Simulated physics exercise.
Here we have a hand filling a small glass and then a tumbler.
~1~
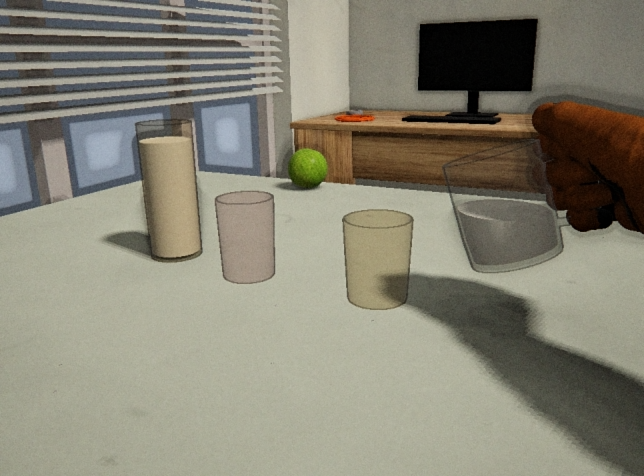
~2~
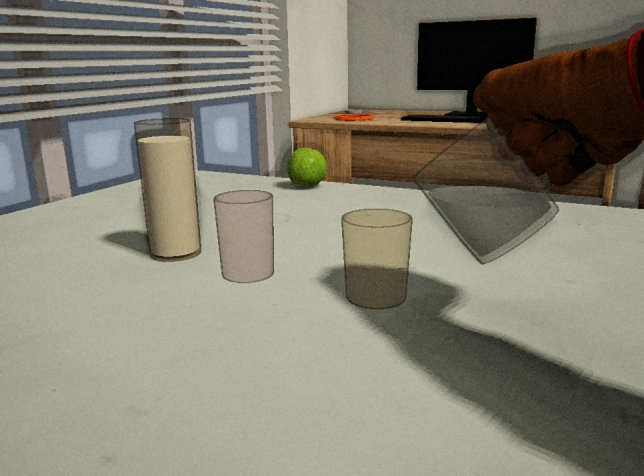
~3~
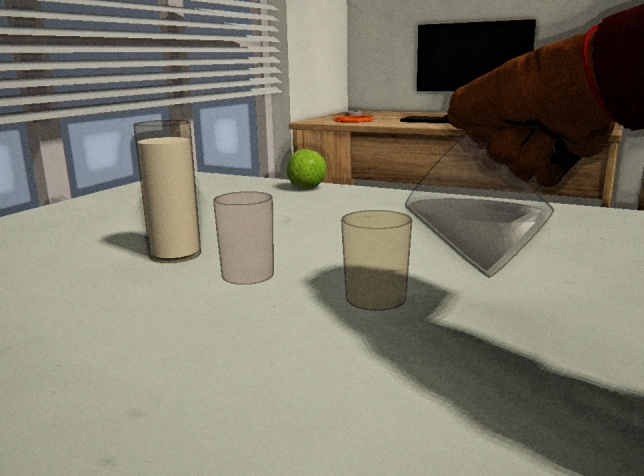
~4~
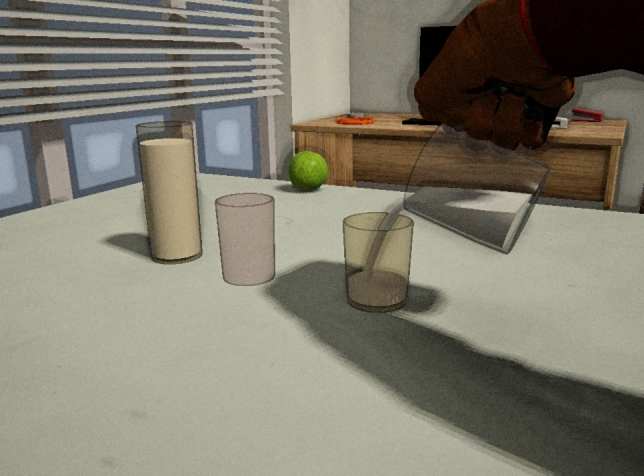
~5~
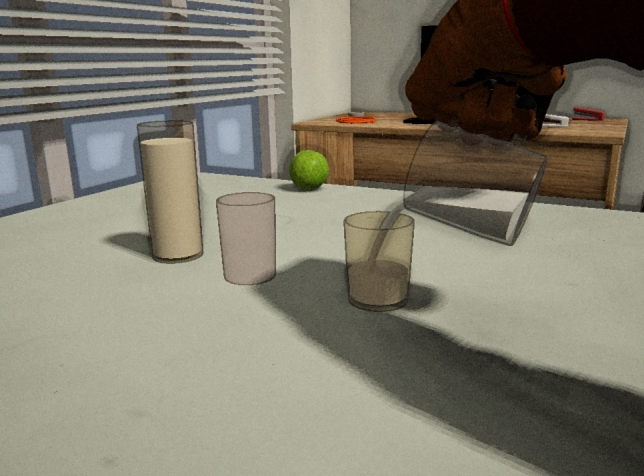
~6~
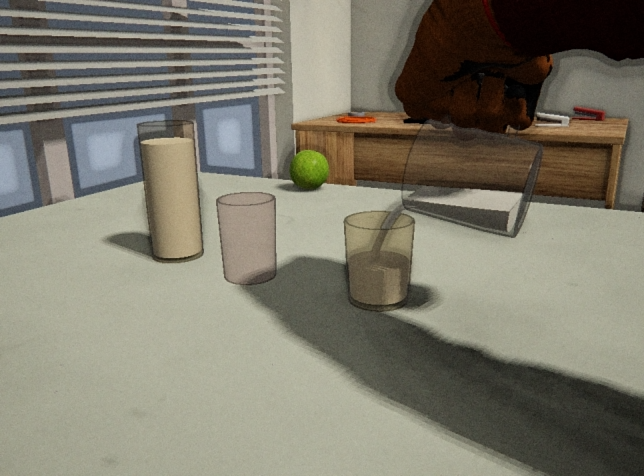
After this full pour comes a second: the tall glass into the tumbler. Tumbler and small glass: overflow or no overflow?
Result - tumbler: Overflow, small glass: No overflow.
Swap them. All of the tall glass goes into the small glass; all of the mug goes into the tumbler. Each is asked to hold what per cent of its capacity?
Roughly 170 per cent first, then roughly 80 per cent.
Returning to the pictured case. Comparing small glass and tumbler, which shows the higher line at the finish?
That's the tumbler.
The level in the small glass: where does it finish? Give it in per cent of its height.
Around 80 in a hundred.
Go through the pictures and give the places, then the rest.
The first frame shows the hand lifts the mug; mug (502, 202) about a third full; tall glass (171, 188) nearly full; small glass (377, 255) empty; tumbler (247, 234) empty.
In the second frame, the mug is brought over; mug (482, 189) tipped 40° with all of its load; small glass (376, 255) empty.
In the third frame, the mug is brought over; mug (474, 205) tipped 55° with all of its load; small glass (376, 256) empty.
In the fourth frame, a stream runs into the small glass; mug (472, 187) tipped 70° with about three quarters of its load; small glass about a quarter full, surface at (377, 282).
In the fifth frame, a stream runs into the small glass; mug (470, 183) tipped 75° with about two thirds of its load; tumbler (248, 235) empty.
In the sixth frame, a stream runs into the small glass; mug (468, 178) tipped 80° with about half of its load; tall glass nearly full, surface at (168, 142); small glass about half full, surface at (378, 261); tumbler (248, 235) empty.
Soon after, the small glass is about two thirds full.
Later, the small glass is about three quarters full.
In the end, the tumbler is full to the brim and has run over; the small glass is about three quarters full.
